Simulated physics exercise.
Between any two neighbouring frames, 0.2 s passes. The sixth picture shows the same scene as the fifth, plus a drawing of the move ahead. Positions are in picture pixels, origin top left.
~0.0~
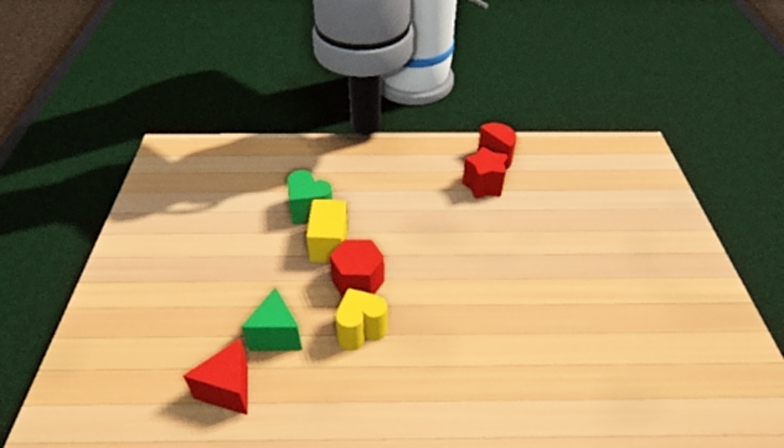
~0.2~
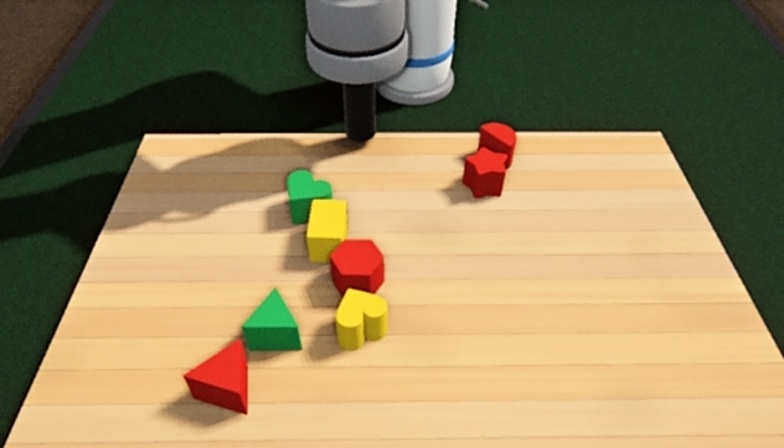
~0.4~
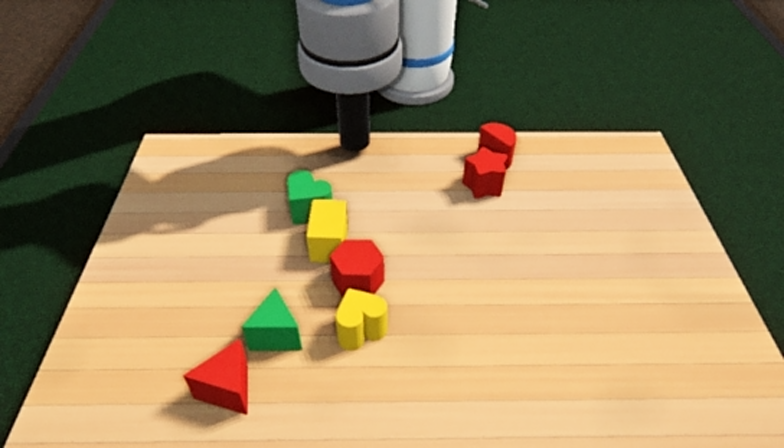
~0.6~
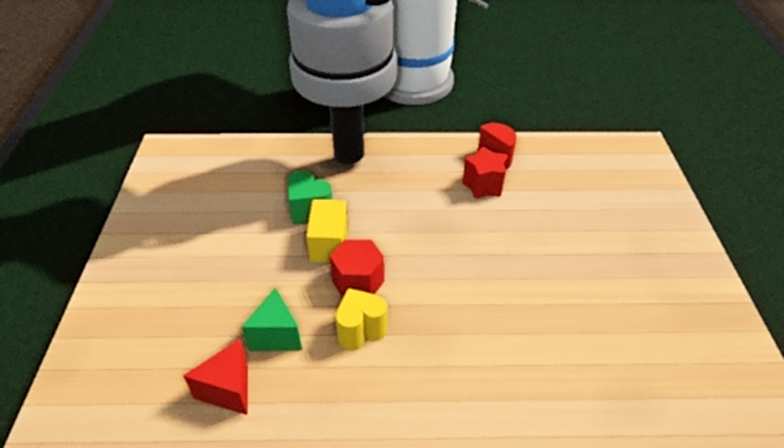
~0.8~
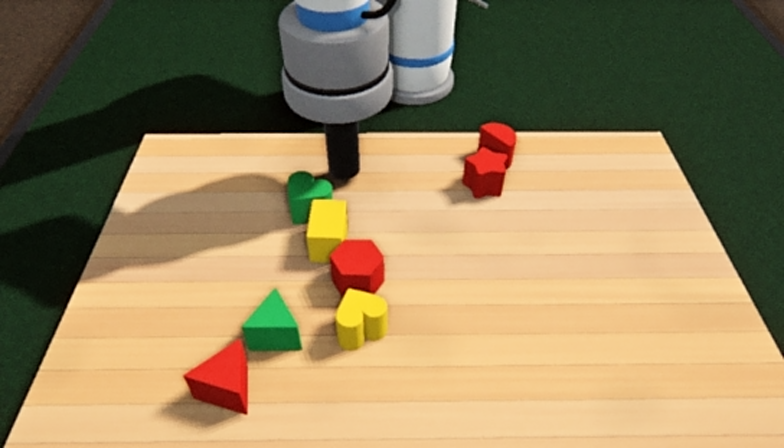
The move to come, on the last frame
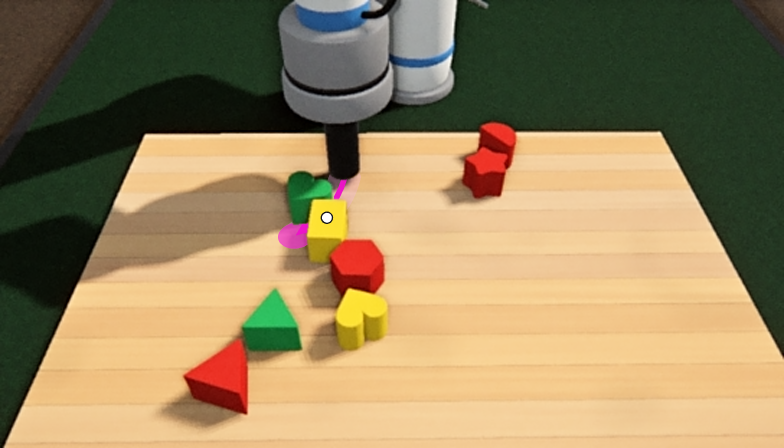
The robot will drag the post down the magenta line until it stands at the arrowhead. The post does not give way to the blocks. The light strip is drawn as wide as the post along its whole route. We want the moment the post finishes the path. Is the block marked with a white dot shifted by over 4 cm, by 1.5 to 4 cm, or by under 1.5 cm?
Between 1.5 and 4 cm.
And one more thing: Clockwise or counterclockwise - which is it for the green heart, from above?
It goes clockwise.
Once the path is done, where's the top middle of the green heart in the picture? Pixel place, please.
It should be at (259, 205) by then.
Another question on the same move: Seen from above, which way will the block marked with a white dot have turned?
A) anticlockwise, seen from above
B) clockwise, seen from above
Option A.
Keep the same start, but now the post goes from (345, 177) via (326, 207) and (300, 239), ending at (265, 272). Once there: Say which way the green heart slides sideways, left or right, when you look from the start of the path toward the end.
Its shift is rightward.
Drawn move, from (345, 177) through (337, 198) and (320, 218) to (296, 235); the dot is on the yellow oblong.
On the path given first. One third of the way, post (336, 190); green heart (304, 187).
Two thirds of the way, post (319, 210); green heart (283, 197), turned 45° clockwise; yellow oblong (323, 225), turned 30° anticlockwise.
At the end, post (295, 228); green heart (259, 205), turned 65° clockwise; yellow oblong (318, 239), turned 60° anticlockwise; red hexagon (360, 260).
